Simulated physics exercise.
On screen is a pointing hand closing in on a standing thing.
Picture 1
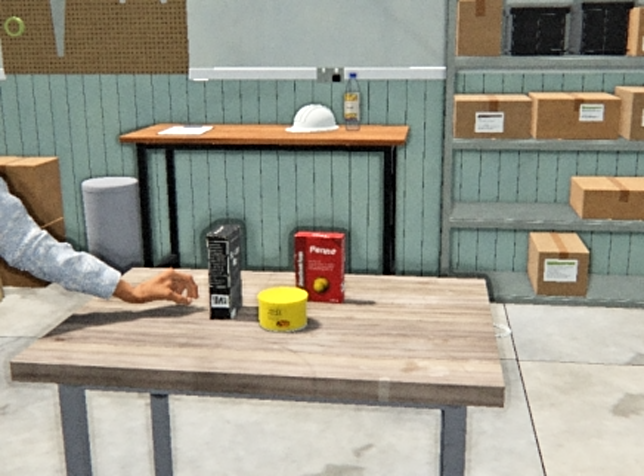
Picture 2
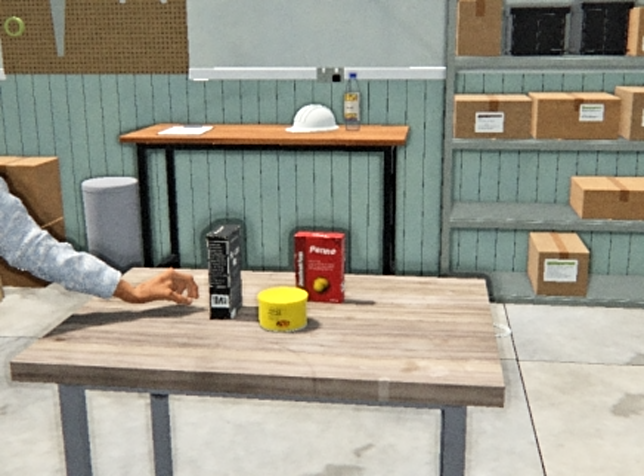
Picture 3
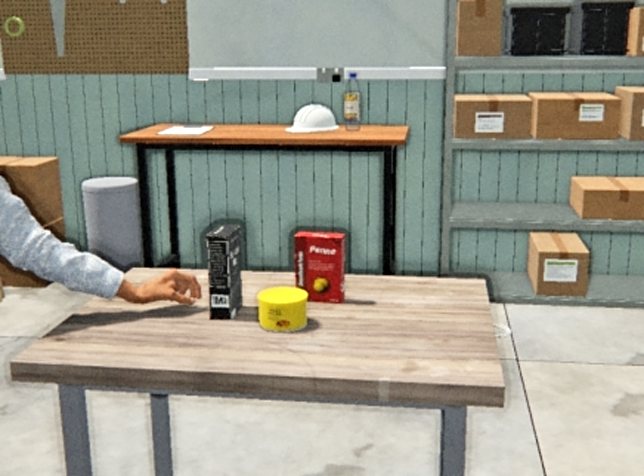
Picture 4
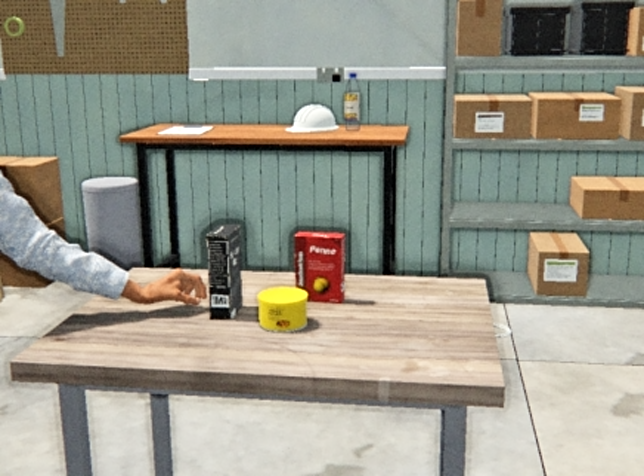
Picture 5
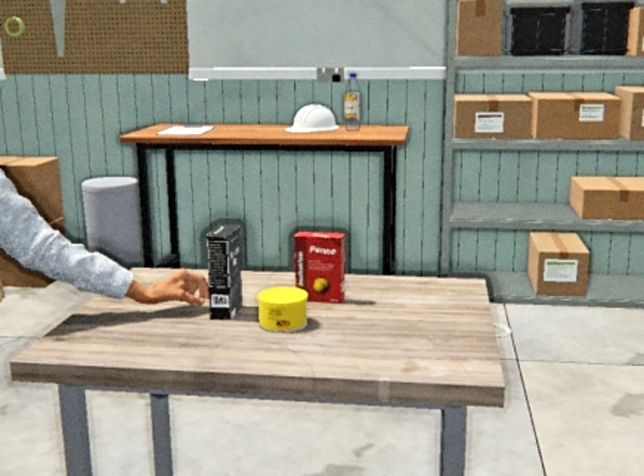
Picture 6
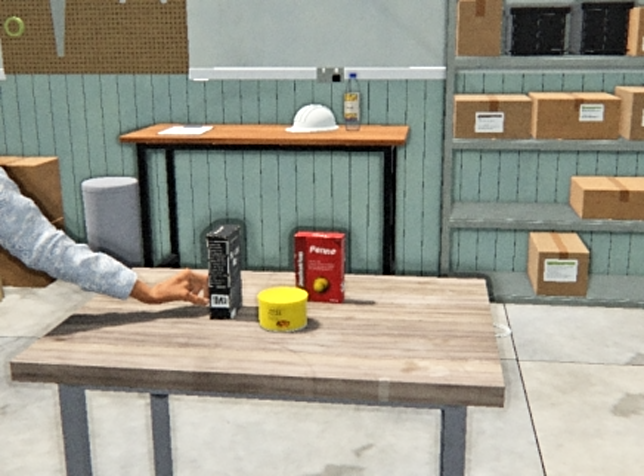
Hand reaching from the left edging slightly closer to an upright black packet, which stays still beside a yellow tub and red box.
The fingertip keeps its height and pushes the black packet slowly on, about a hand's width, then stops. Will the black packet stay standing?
Does not capsize.
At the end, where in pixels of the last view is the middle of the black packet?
Near pixel (277, 275).
Then, 0.30 s later than the last frame, black packet moved a little near (238, 272).
Then, 0.70 s later than the last frame, black packet moved about its own width near (260, 273).
Then, 1.00 s later than the last frame, black packet moved about its own width near (275, 275).
When it is over, moved from the start, black packet. End places, in pixels of the last picture, black packet near (278, 275).
